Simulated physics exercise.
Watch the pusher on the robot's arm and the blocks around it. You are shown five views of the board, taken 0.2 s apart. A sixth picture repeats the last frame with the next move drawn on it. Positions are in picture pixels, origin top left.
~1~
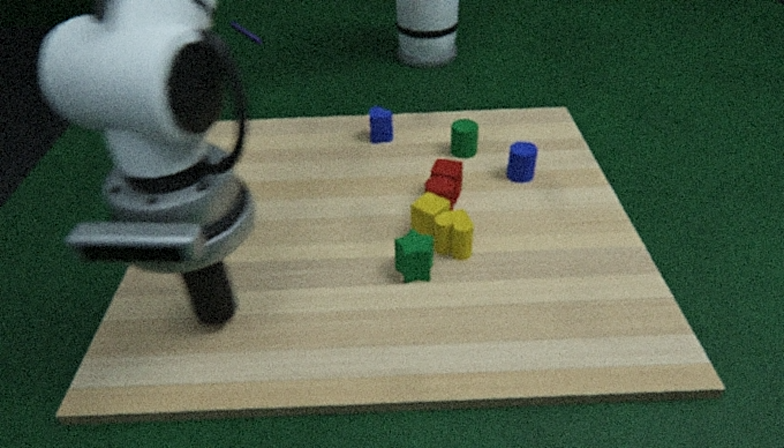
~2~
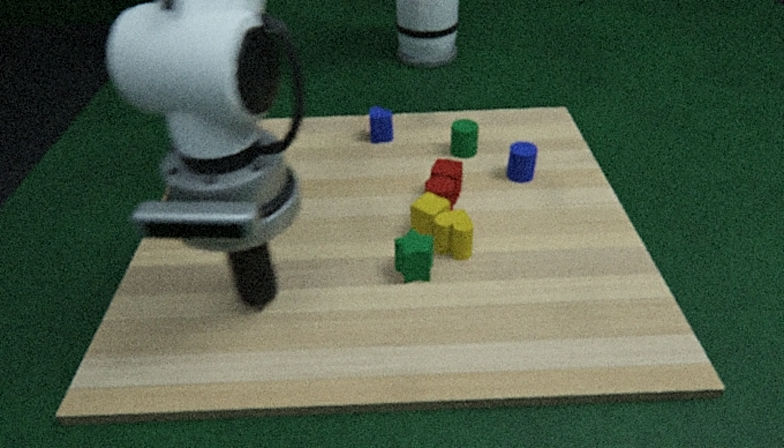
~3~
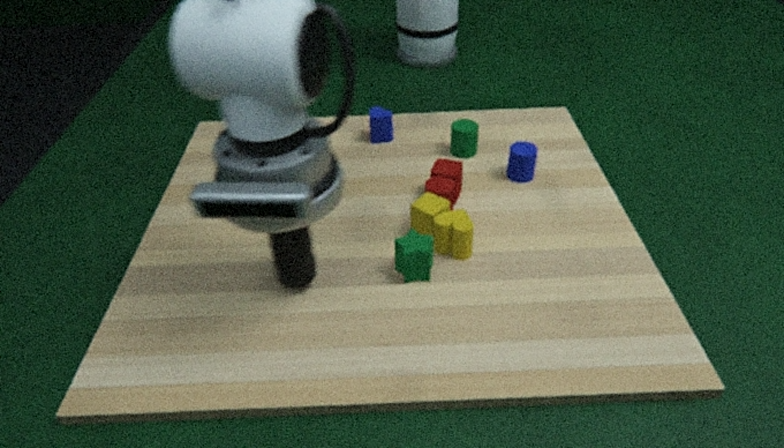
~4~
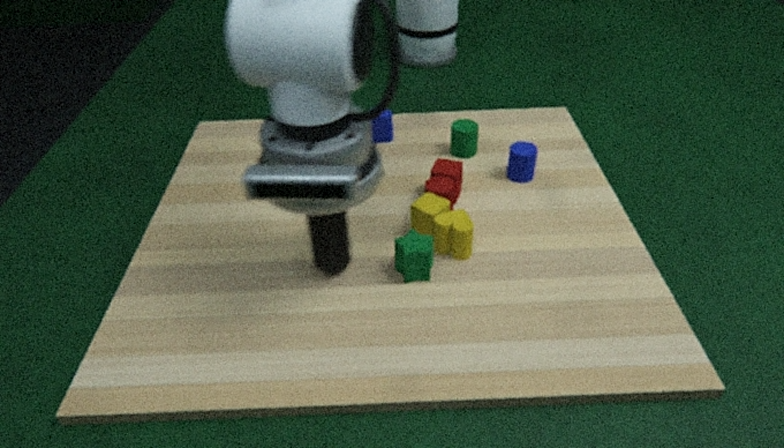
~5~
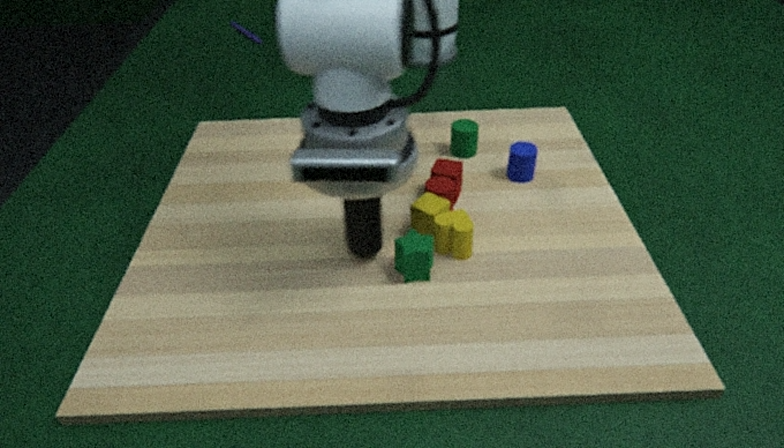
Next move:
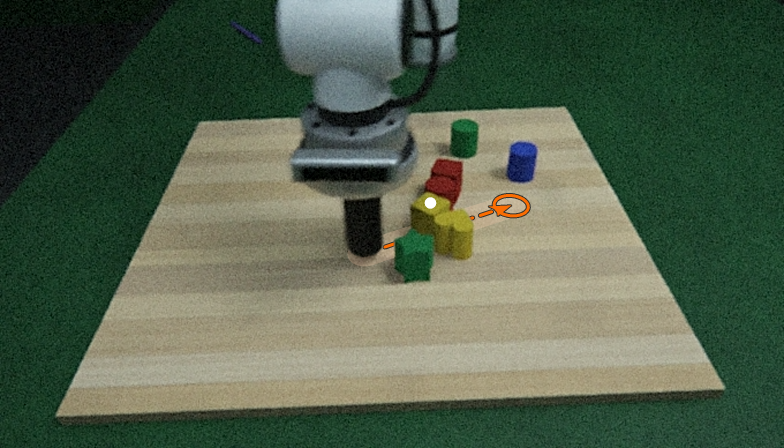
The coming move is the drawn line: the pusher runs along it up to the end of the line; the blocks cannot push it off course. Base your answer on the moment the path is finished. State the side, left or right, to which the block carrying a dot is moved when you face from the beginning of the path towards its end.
The shift is rightward.
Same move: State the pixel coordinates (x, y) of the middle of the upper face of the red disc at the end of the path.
It is at (481, 166).
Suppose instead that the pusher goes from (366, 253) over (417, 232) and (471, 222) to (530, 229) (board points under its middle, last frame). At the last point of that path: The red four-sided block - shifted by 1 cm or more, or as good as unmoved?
The push reaches it.
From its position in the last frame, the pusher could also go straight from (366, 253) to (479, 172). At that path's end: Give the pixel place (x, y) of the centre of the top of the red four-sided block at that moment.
The middle of the upper face of the red four-sided block will lie at about (503, 133) in the picture.
The line goes straight from (366, 253) to (511, 205); the dot is on the yellow four-sided block.
On the path given first. One third of the way, pusher at (418, 228); yellow four-sided block at (449, 200), turned 25° clockwise; red disc at (453, 180); red four-sided block at (448, 164).
Two thirds of the way, pusher at (467, 212); yellow four-sided block at (502, 192), turned 65° clockwise; red disc at (469, 173); red four-sided block at (449, 160), turned 35° anticlockwise.
At the end, pusher at (512, 198); yellow four-sided block at (547, 186), turned 95° clockwise; red disc at (481, 166); red four-sided block at (449, 159), turned 45° anticlockwise; yellow heart block unmoved.
